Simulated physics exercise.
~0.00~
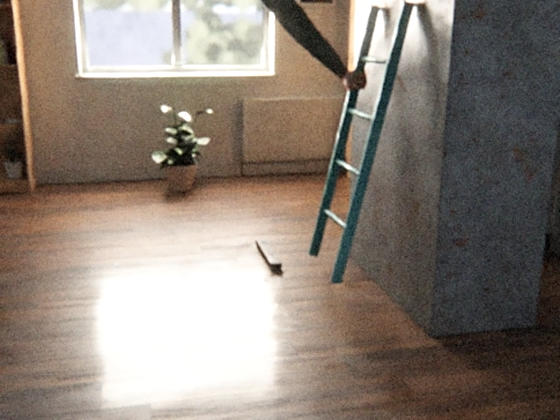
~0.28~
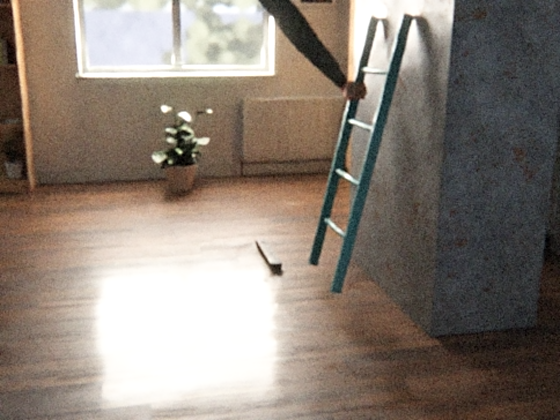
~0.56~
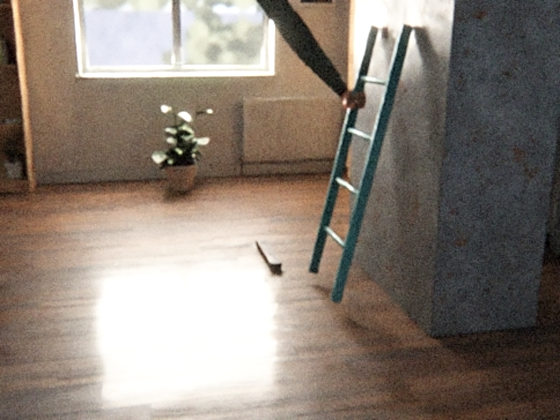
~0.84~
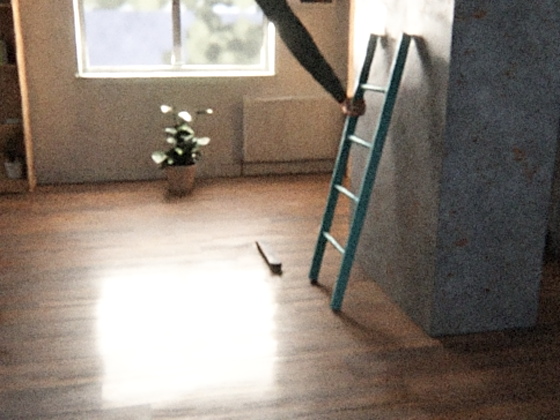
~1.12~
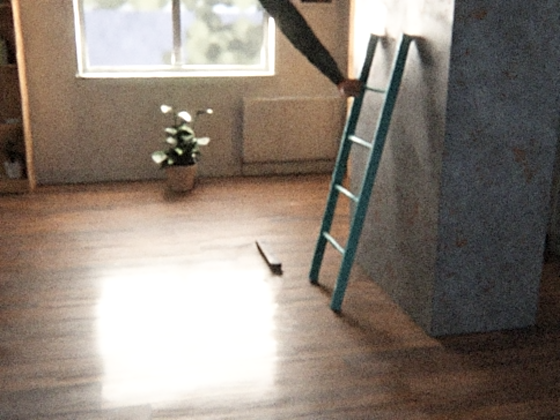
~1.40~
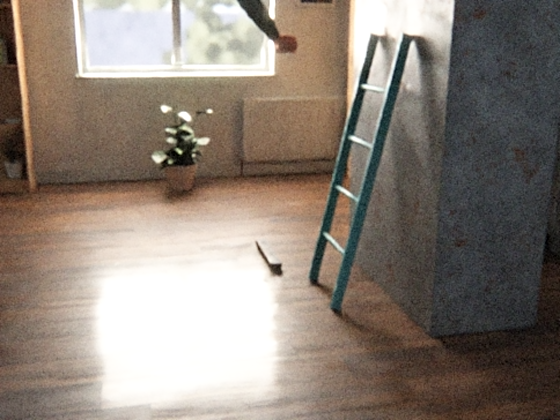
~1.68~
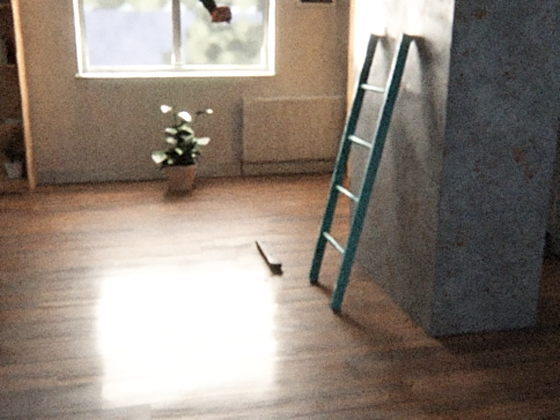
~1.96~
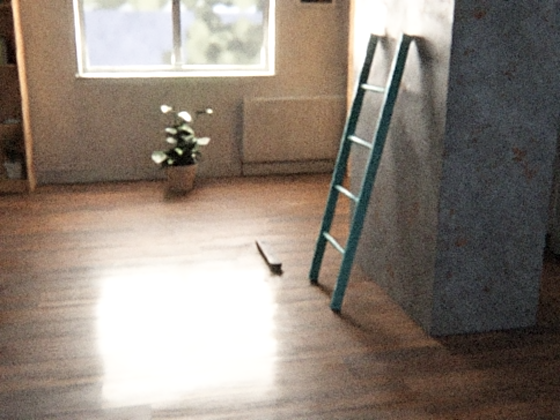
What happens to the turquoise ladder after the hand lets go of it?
It holds its place, still leaning against the grey block with its feet on the wooden floor.
An arm reaching in from the top lowered a turquoise ladder a little until it leaned against a big grey block on the wooden floor. The hand then let go and drew back out of view, and the ladder stayed leaning.
